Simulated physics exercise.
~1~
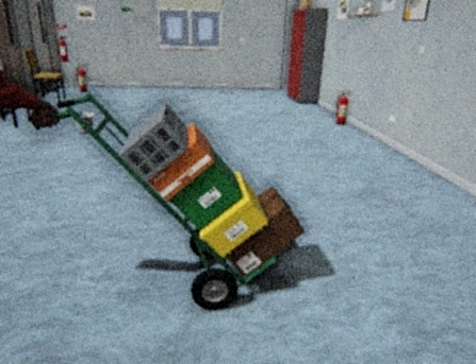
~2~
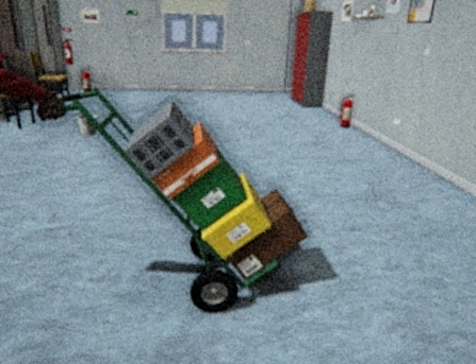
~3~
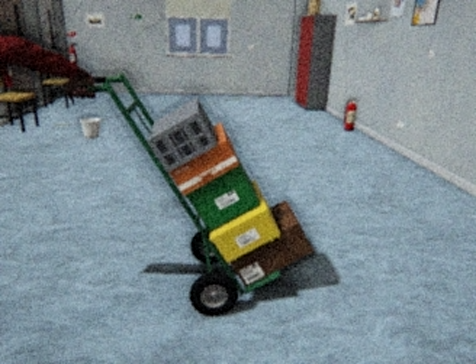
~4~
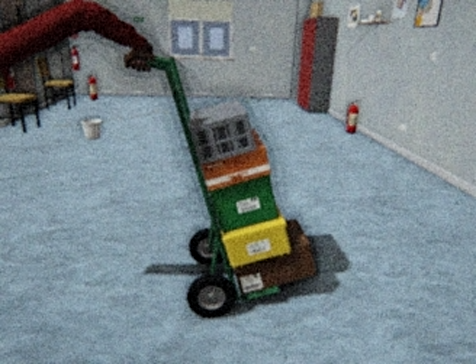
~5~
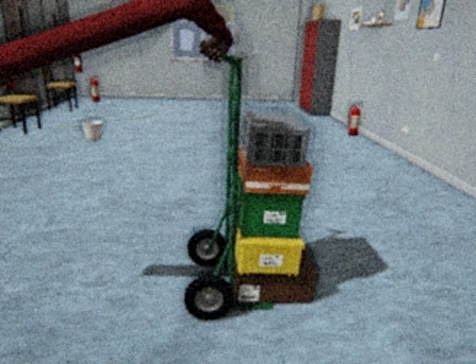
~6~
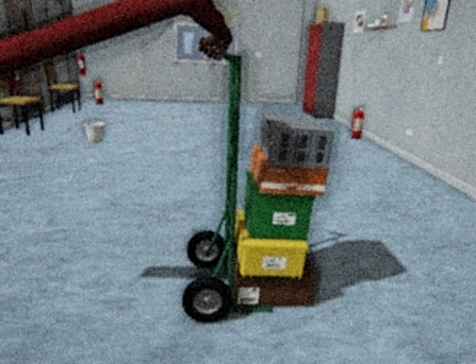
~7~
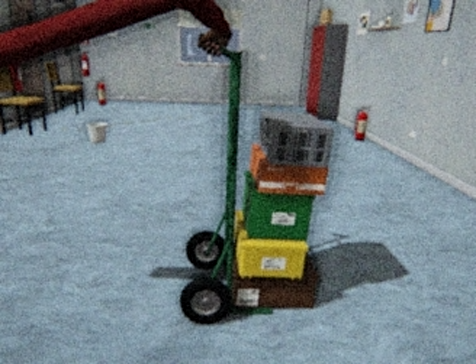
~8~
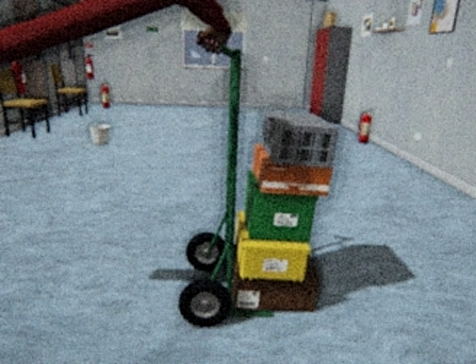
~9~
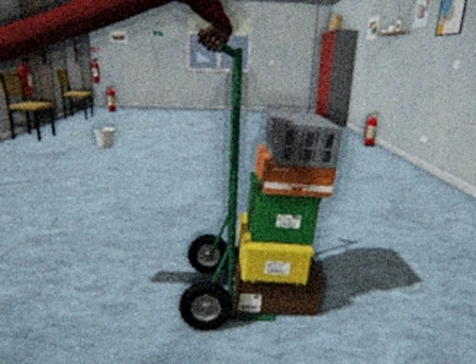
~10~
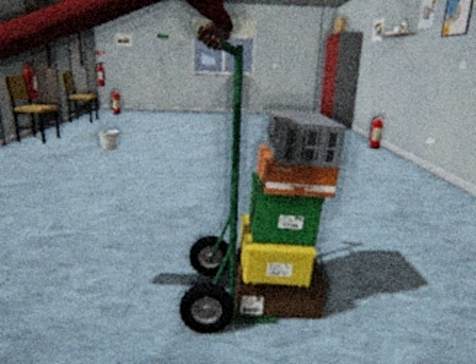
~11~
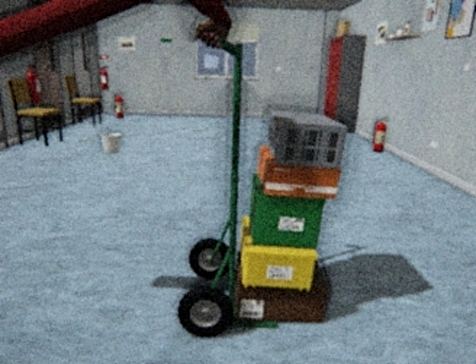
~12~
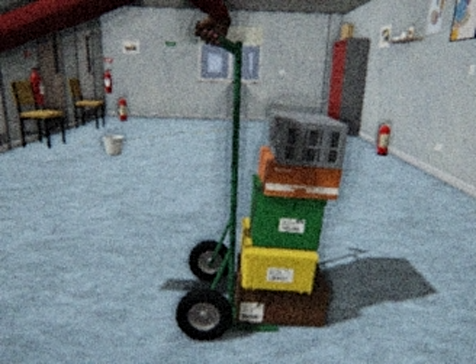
A dark red arm reaches in from the upper left to the handle of a green two-wheeled hand truck, seen from the side in a pale room with a bluish floor. The truck leans back to the left, carrying a brown parcel at the bottom, then a yellow tote, a green tote, an orange box and a grey crate on top. The arm swings the truck forward until it stands upright. As it stops, the upper three pieces shift slightly right, away from the frame. The stack stays standing, its top overhanging a little, while the view drifts gently sideways.
